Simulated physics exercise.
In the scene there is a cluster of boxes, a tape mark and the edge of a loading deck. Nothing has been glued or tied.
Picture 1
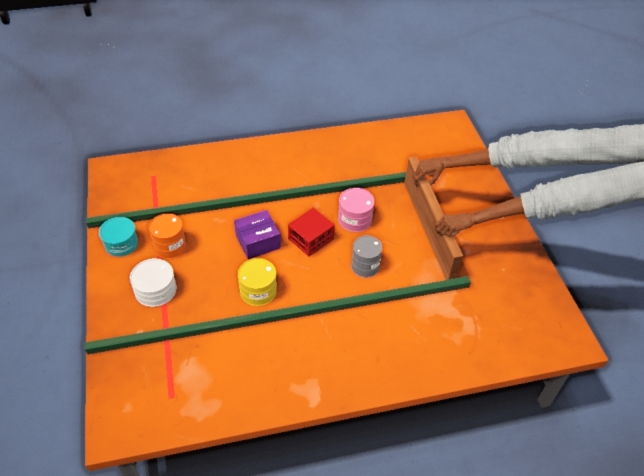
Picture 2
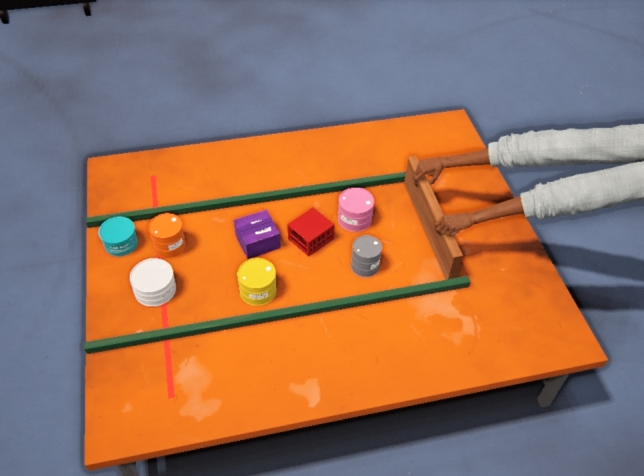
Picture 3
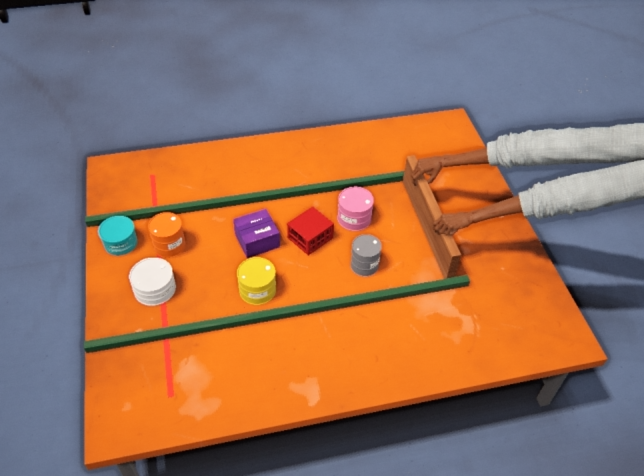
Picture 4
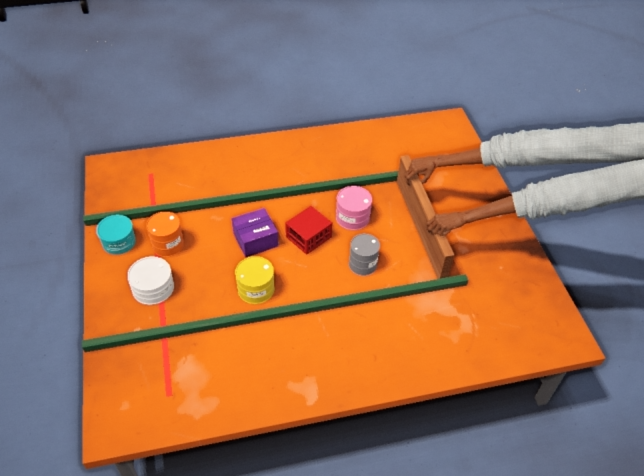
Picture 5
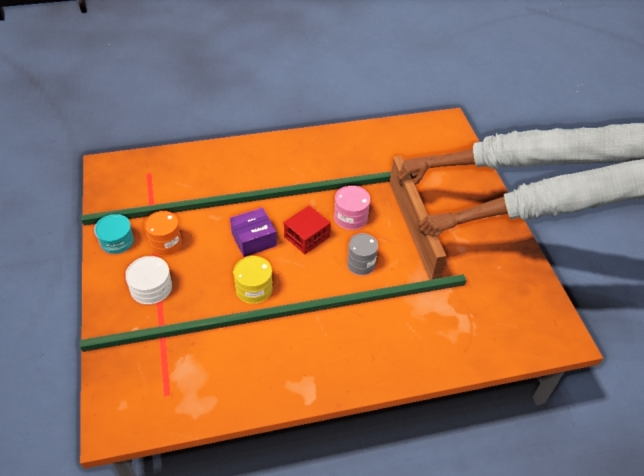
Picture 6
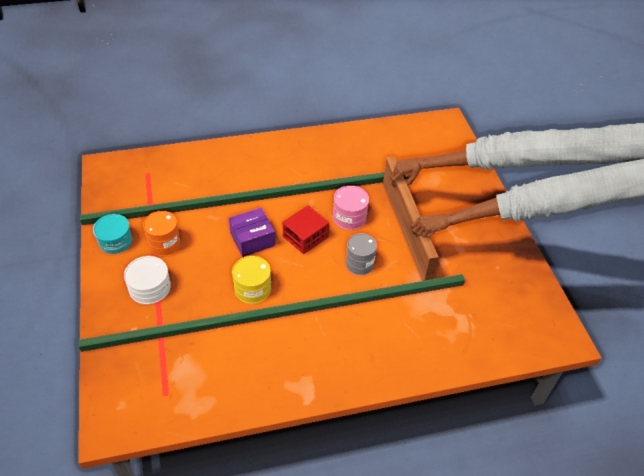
At first, two hands hold a wooden plank at the right of an orange deck, with canisters, a turquoise pail, a purple box and a red crate spread between green rails. The hands then slide the plank slightly left, narrowing the gap, while the objects stay in place around the tape.
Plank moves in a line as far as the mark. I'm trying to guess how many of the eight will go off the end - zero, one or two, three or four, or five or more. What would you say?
I would say one or two.
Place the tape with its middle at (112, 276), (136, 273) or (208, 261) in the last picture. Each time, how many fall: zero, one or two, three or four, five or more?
Taking the places in the order asked: 5 or more, then either three or four, then none at all.
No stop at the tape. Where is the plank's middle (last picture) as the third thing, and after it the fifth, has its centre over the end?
First: Around (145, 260). Next: Around (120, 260).
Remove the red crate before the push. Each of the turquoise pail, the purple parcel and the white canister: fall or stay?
I'd say the turquoise pail gets knocked off, the purple parcel stays aboard and the white canister stays aboard.
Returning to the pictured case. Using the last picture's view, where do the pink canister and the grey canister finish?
The pink canister at (133, 236), the grey canister at (140, 292).
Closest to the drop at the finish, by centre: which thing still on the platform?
The white canister finishes nearest.
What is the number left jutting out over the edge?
It's 2.
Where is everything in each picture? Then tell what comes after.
Turquoise pail (119, 237); white canister (154, 283); orange canister (168, 236); plank (431, 217); tape (161, 272), in the first picture.
White canister (154, 282); red crate (311, 232), in the second picture.
Orange canister (167, 235); pink canister (355, 209), in the third picture.
Turquoise pail (117, 235); plank (423, 216), in the fourth picture.
White canister (149, 280); yellow canister (253, 280), in the fifth picture.
Turquoise pail (113, 234); white canister (148, 280); orange canister (162, 234); plank (408, 217); tape (155, 269), in the sixth picture.
A little later, none off yet; turquoise pail at rest near (113, 234); white canister at rest near (148, 280); orange canister at rest near (162, 234).
Next, none off yet; turquoise pail at rest near (113, 234); white canister at rest near (148, 280); orange canister shifted a little near (149, 235).
When it is over, the number that fall off is one or two; down, orange canister and turquoise pail.
